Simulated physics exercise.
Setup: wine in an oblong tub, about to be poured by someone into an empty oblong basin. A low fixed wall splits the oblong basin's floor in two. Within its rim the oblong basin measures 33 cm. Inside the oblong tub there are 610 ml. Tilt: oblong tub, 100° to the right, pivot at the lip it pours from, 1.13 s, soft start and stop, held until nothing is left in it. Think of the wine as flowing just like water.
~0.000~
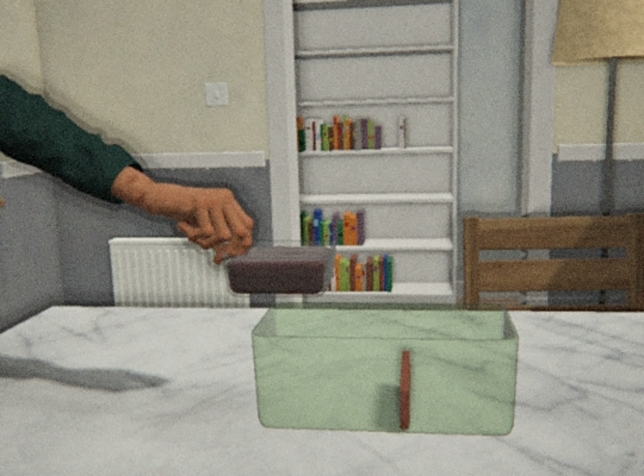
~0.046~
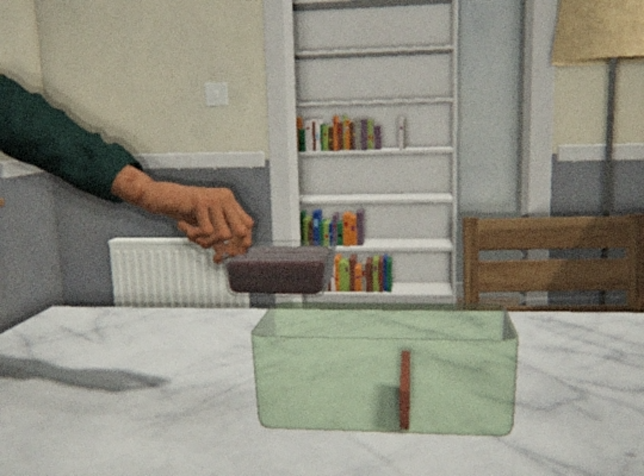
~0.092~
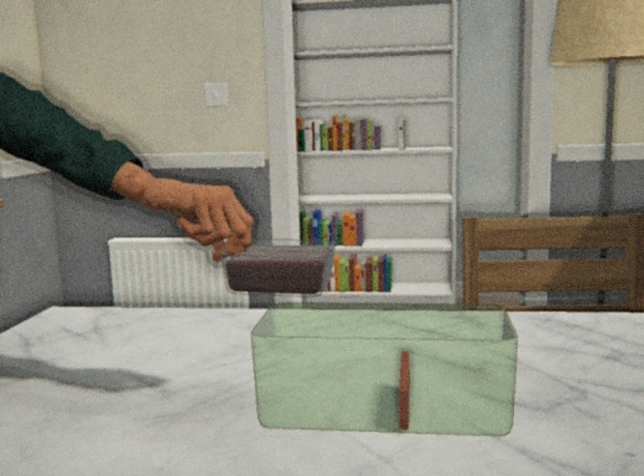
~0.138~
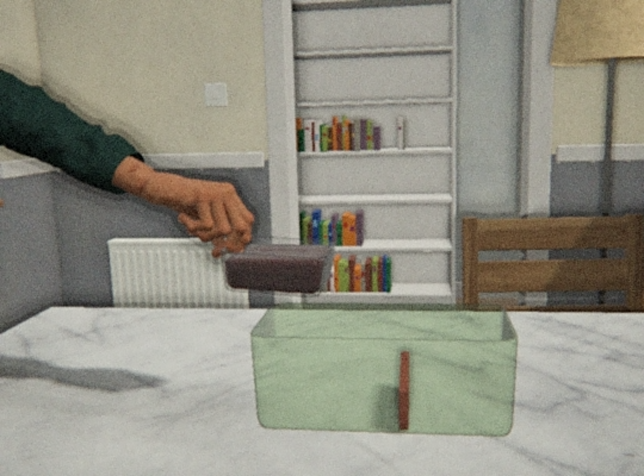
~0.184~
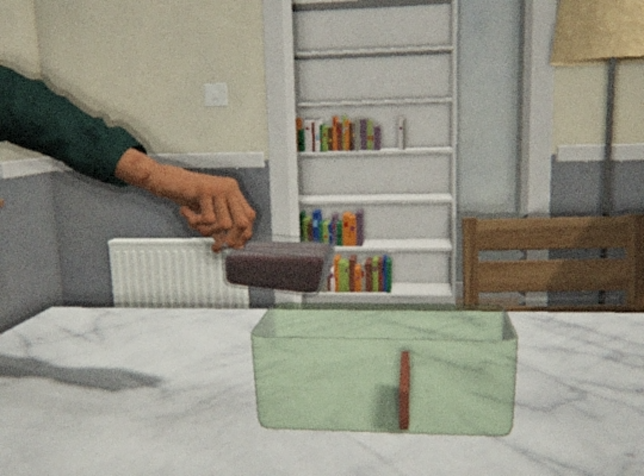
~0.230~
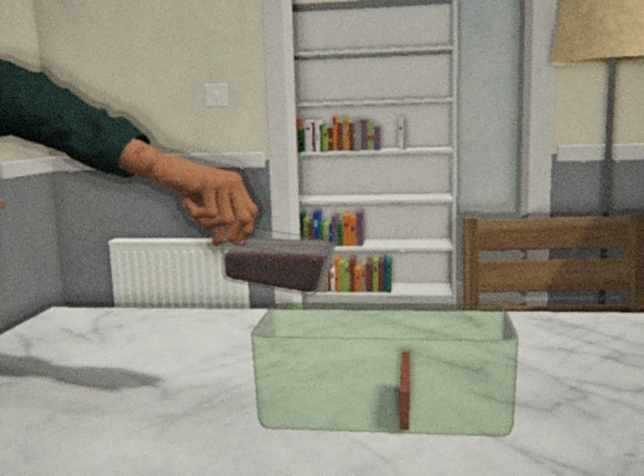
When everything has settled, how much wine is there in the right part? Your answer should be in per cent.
53 out of 100.
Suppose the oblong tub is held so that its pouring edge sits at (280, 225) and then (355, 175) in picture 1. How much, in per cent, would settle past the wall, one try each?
Result: 5 per cent, then 85 per cent.
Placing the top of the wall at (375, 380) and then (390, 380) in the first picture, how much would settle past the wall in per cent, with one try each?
Respectively 85 and 70 %.
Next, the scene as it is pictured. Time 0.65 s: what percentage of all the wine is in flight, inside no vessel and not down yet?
Near 40 in a hundred.
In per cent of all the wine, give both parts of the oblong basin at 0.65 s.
About 20 left, 0 right.
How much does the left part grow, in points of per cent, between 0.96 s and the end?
Close to 12% of the whole.
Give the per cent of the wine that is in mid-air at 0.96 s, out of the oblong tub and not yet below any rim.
Near 6 percent.
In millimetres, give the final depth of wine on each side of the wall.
Left roughly 10 mm; right roughly 18 mm.
Then, 0.65 s in, the tilt is 62° and 39 per cent is still to pour, 20 is left of the wall and 0 right of it.
Then, 0.96 s in, the tilt is 94° and 6 per cent is still to pour, 35 is left of the wall and 53 right of it.
Then, 1.28 s in, the tilt is 100° and 0 per cent is still to pour, 46 is left of the wall and 53 right of it.
Then, 1.63 s in, the tilt is 100° and 0 per cent is still to pour, 46 is left of the wall and 53 right of it.
Finally, 46 per cent lies left of the wall, 53 right of it and 1 outside.
